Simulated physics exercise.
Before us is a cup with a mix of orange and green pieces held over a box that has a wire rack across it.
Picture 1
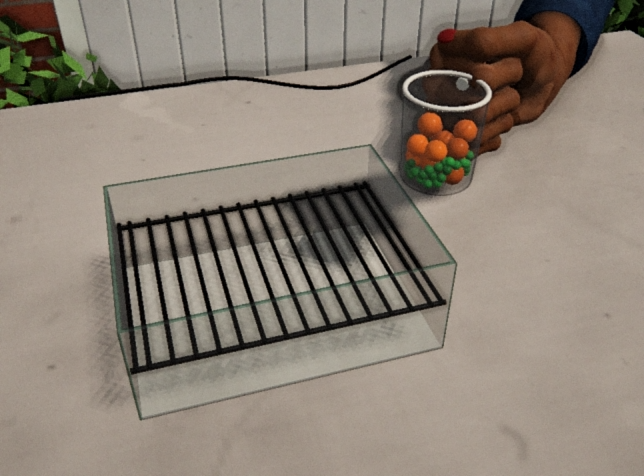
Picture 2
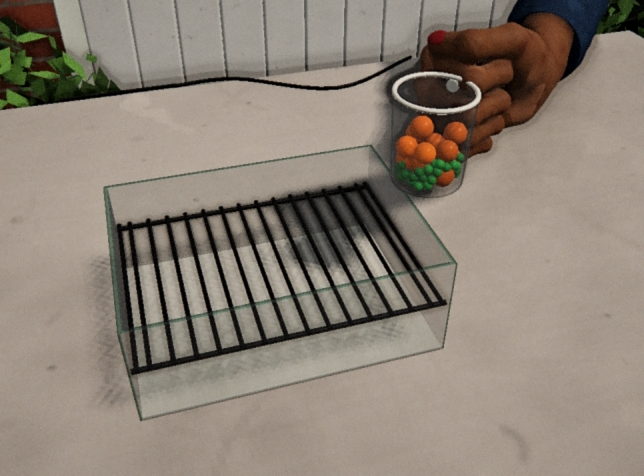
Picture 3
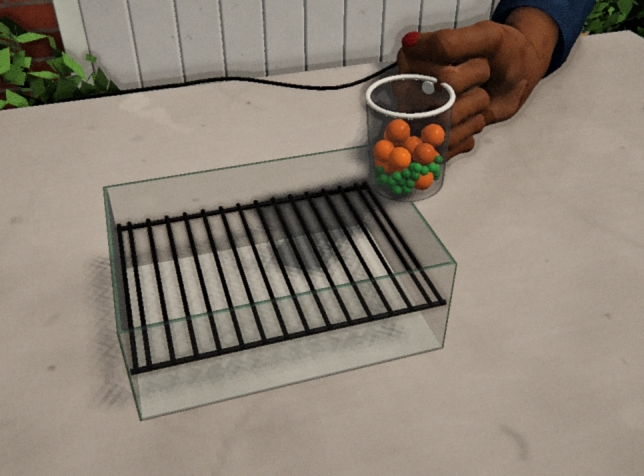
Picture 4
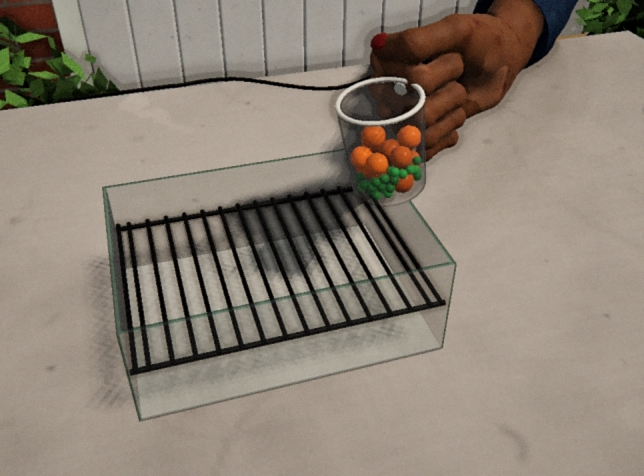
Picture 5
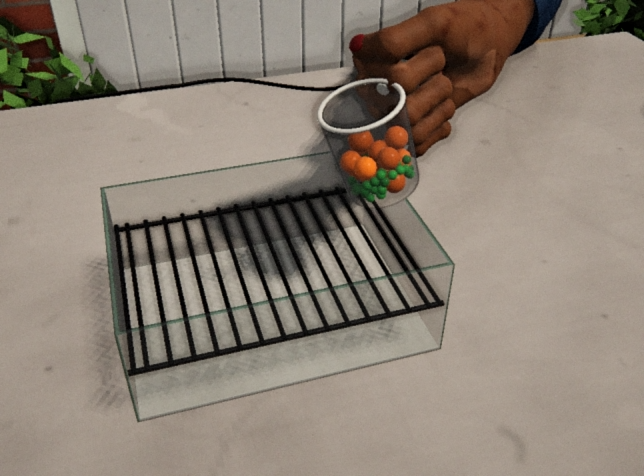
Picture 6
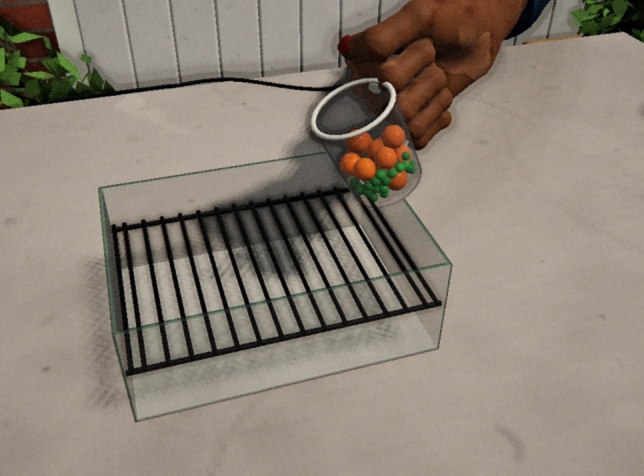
A hand in a dark blue sleeve moves a clear, white-rimmed cup of larger orange balls and small green ones leftward from the upper right, seen from above at an angle. On a pale tabletop before white boards and green leaves sits a clear box with black bars across it. The cup reaches the box's back right corner, gradually tilting left, while the view stays nearly still.
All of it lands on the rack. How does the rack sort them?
Looking at orange, they don't get through. Green ones make it through.
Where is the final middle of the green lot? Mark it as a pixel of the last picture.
Near (288, 292).
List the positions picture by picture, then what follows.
In the first picture, cup (441, 134), upright; rack (159, 282), 16 wires across; orange round beads (444, 142), wider than the gaps; green gumballs (434, 173), narrower than the gaps.
In the second picture, cup (431, 136), upright; green ones (424, 175).
In the third picture, cup (408, 140), tipped 3°; orange ones (412, 147).
In the fourth picture, cup (385, 144), tipped 10°; green ones (385, 182).
In the fifth picture, cup (372, 146), tipped 17°; orange ones (379, 152).
In the sixth picture, cup (370, 146), tipped 25°; rack (155, 284); orange ones (378, 151); green ones (379, 165).
Then, 0.35 s later than the last frame, orange ones, every one in the cup; green ones, every one in the cup.
Then, 0.80 s later than the last frame, orange ones, every one in the cup; green ones, every one in the cup.
Then, 1.28 s later than the last frame, orange ones, roughly a quarter in the cup, the larger part on or over the wires; green ones, the larger part in the cup, about a tenth on or over the wires.
When it is over, orange ones, every one on the wires, not one under the rack; green ones, every one under the rack.
